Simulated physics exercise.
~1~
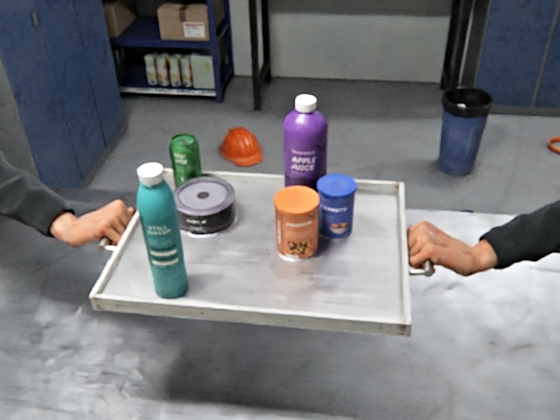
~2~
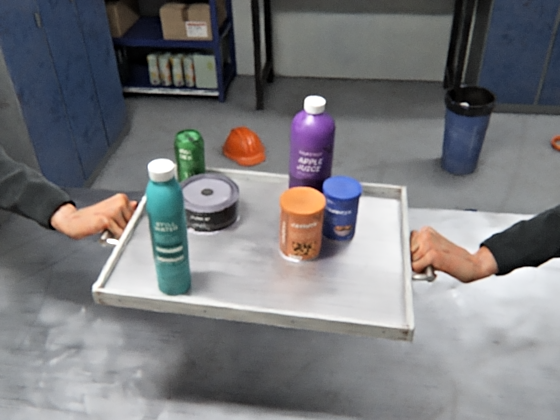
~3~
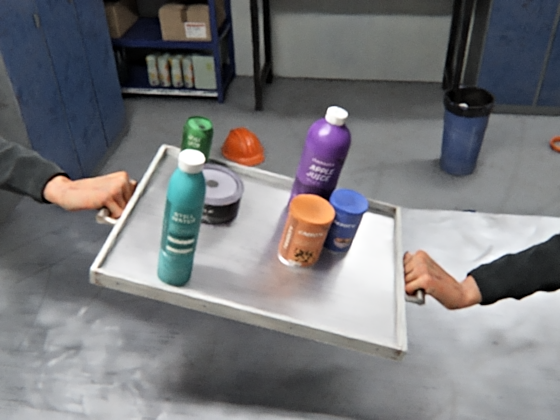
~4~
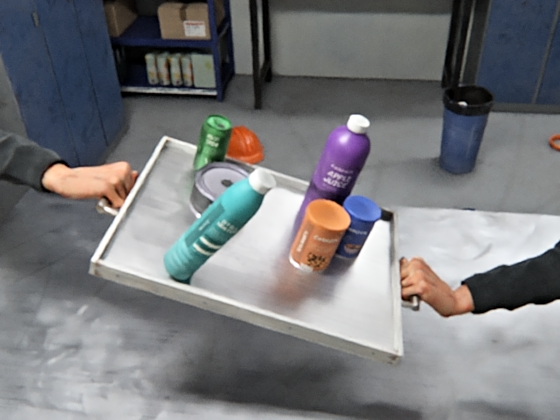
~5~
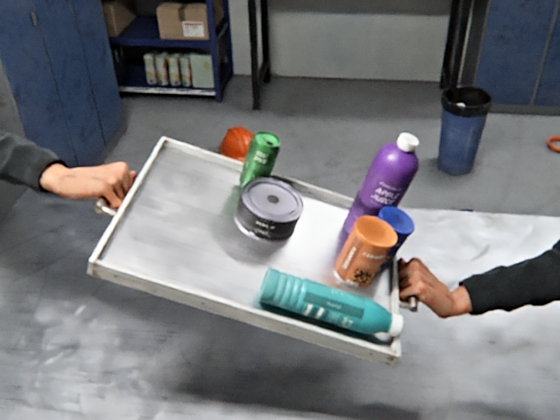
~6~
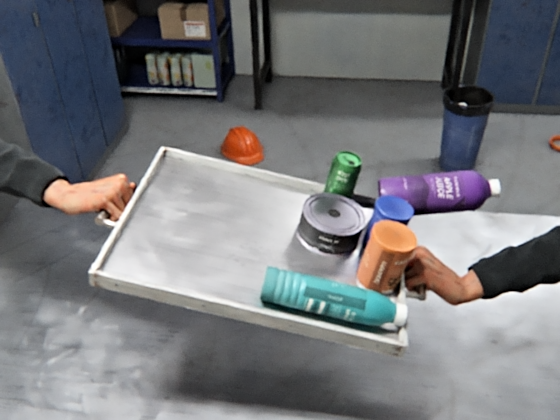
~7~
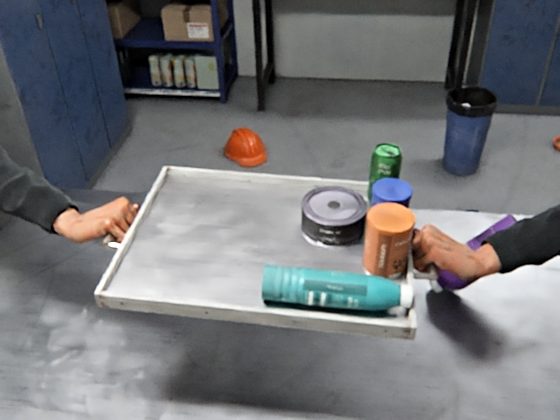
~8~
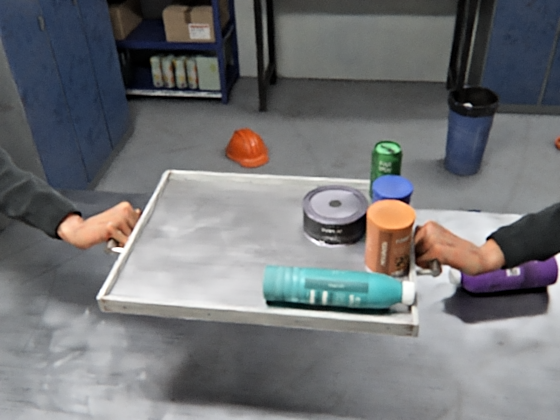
In the video, two hands tilt a tray of bottles, cans and tubs down to the right, and the turquoise bottle topples as the items slide right. The purple bottle falls off, and the tray is levelled with the turquoise bottle lying beside the upright containers.
